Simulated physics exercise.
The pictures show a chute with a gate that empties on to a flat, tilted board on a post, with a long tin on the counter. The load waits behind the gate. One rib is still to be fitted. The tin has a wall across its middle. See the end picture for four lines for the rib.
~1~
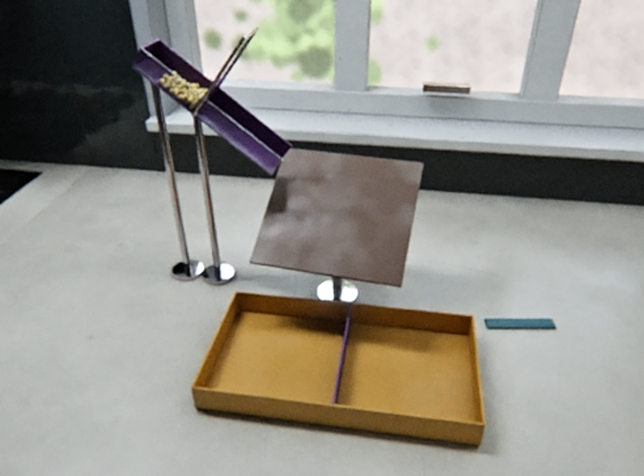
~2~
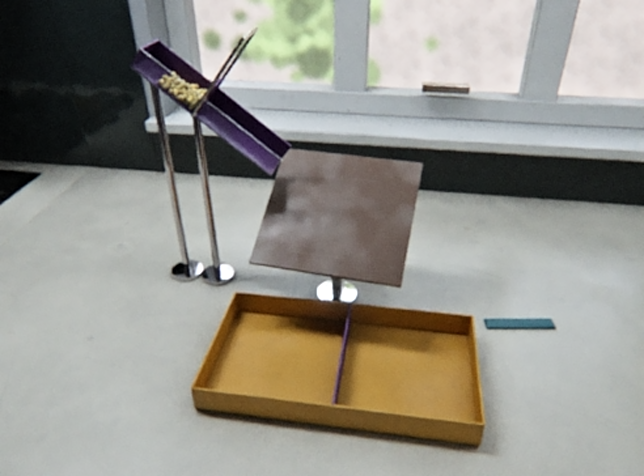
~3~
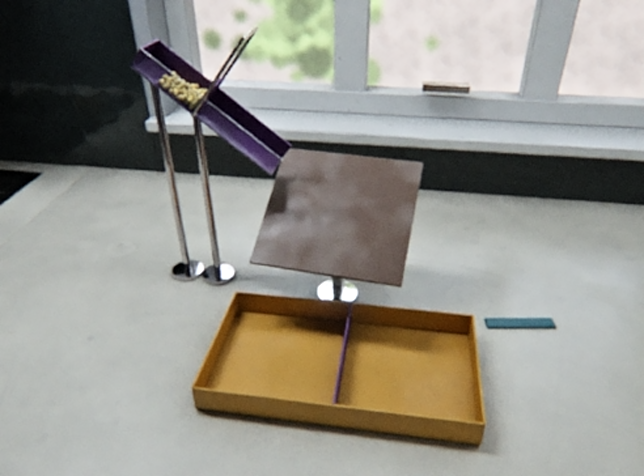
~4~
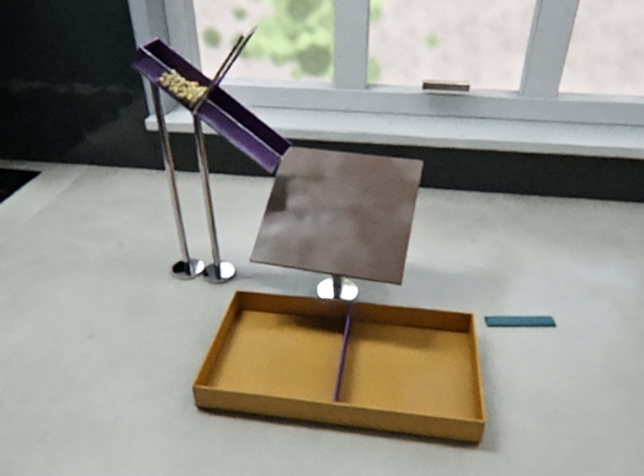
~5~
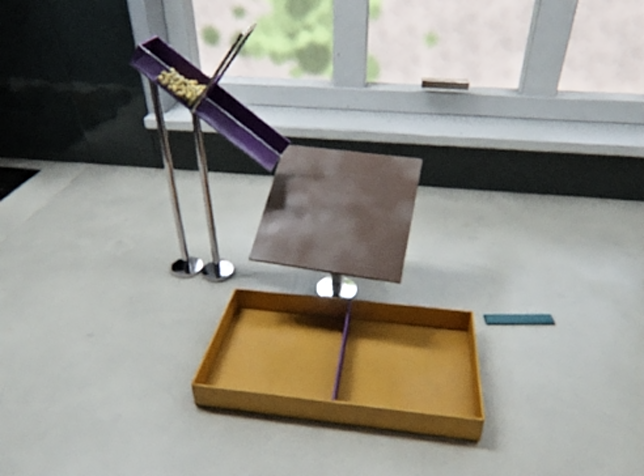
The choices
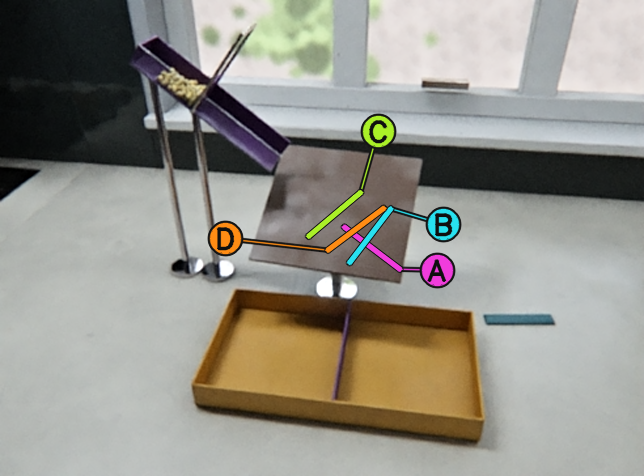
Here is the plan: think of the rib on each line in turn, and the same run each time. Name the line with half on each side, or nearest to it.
The answer is line A.
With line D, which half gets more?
Left.
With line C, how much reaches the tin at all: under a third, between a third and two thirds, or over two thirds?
Over two thirds.
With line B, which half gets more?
Left.
On the marked copy, line A from (344, 227) to (399, 269); line B from (390, 208) to (349, 262); line C from (360, 192) to (308, 236); line D from (383, 208) to (327, 250).
For line A, of what is caught, about half in the left half, about half in the right.
For line B, of what is caught, most in the left half, a small part in the right.
For line C, of what is caught, nearly all in the left half, a small part in the right.
For line D, of what is caught, nearly all in the left half, a small part in the right.
